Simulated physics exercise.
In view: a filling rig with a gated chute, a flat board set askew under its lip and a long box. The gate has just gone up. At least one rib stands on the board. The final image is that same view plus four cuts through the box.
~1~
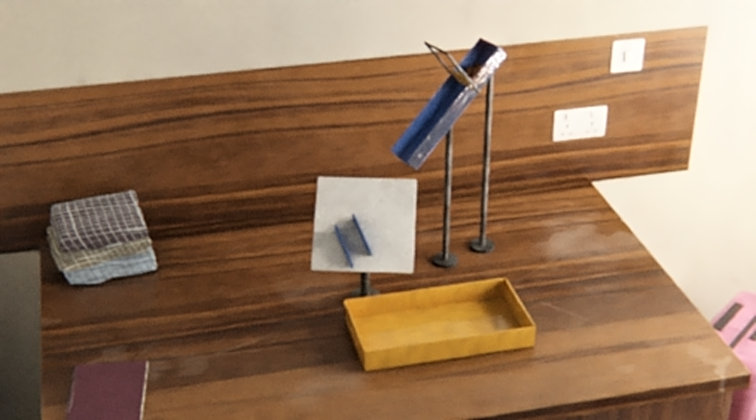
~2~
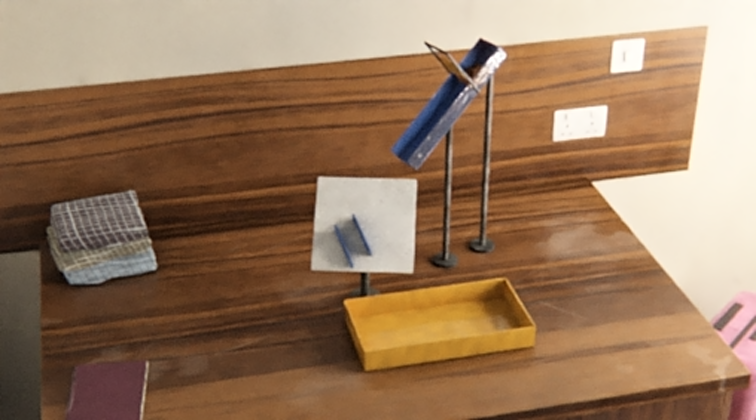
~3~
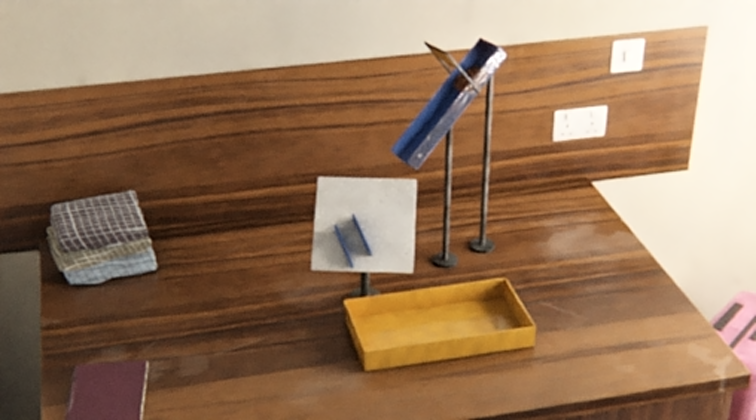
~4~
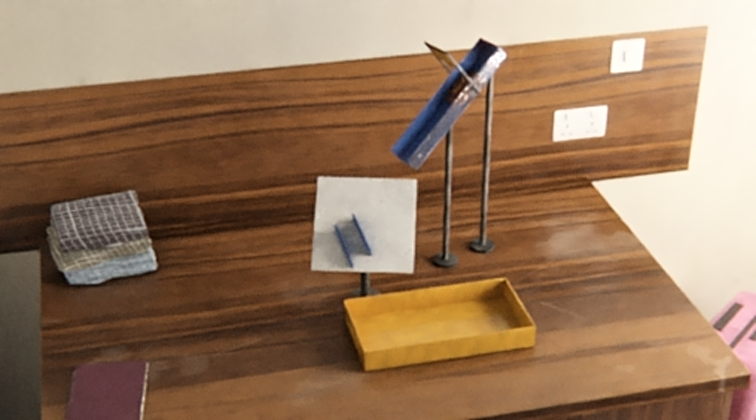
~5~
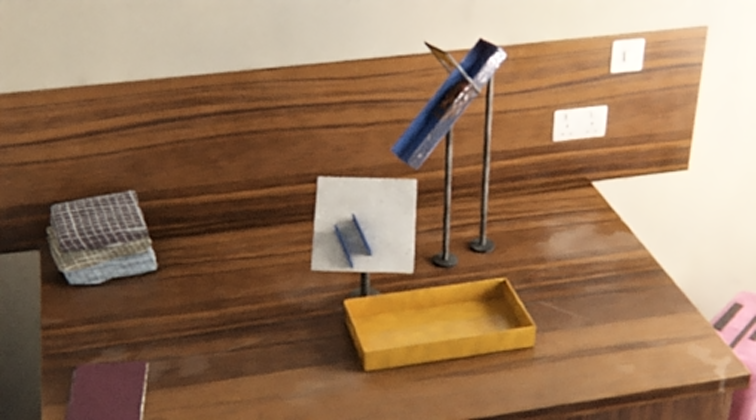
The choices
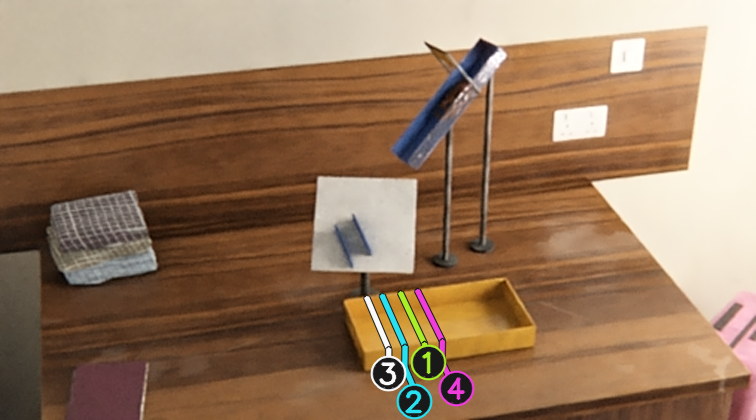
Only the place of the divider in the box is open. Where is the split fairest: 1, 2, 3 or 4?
2.
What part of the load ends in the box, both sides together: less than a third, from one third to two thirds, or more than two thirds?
About that: More than two thirds.
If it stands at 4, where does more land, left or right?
More lands on the left.
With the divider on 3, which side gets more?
Right.
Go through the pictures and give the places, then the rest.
Load behind the gate at (475, 74), cereal balls; lip of the chute at (408, 164), sloping fairly steeply, in the first frame.
Middle of the board at (365, 224), tilted fairly steeply; middle of its low edge at (362, 271); of its high edge at (367, 178), in the second frame.
Front corners of the box at (365, 351) and (535, 327), empty; front of the load at (462, 92), in the third frame.
Middle of the load at (466, 85); its front at (453, 103), about a quarter of the way to the lip; rib from (353, 214) to (370, 251); rib from (335, 225) to (352, 264), in the fourth frame.
Middle of the load at (459, 96); its front at (443, 119), about half of the way to the lip, in the fifth frame.
On the marked copy, line 1 crosses the front rim at (424, 343); line 2 crosses the front rim at (404, 346); line 3 crosses the front rim at (388, 348); line 4 crosses the front rim at (442, 340).
With 1, of what is caught, nearly all on the left of the divider, a small part on the right.
With 2, of what is caught, about half on the left of the divider, about half on the right.
With 3, of what is caught, a stray few on the left of the divider, nearly all on the right.
With 4, of what is caught, all on the left of the divider, none on the right.
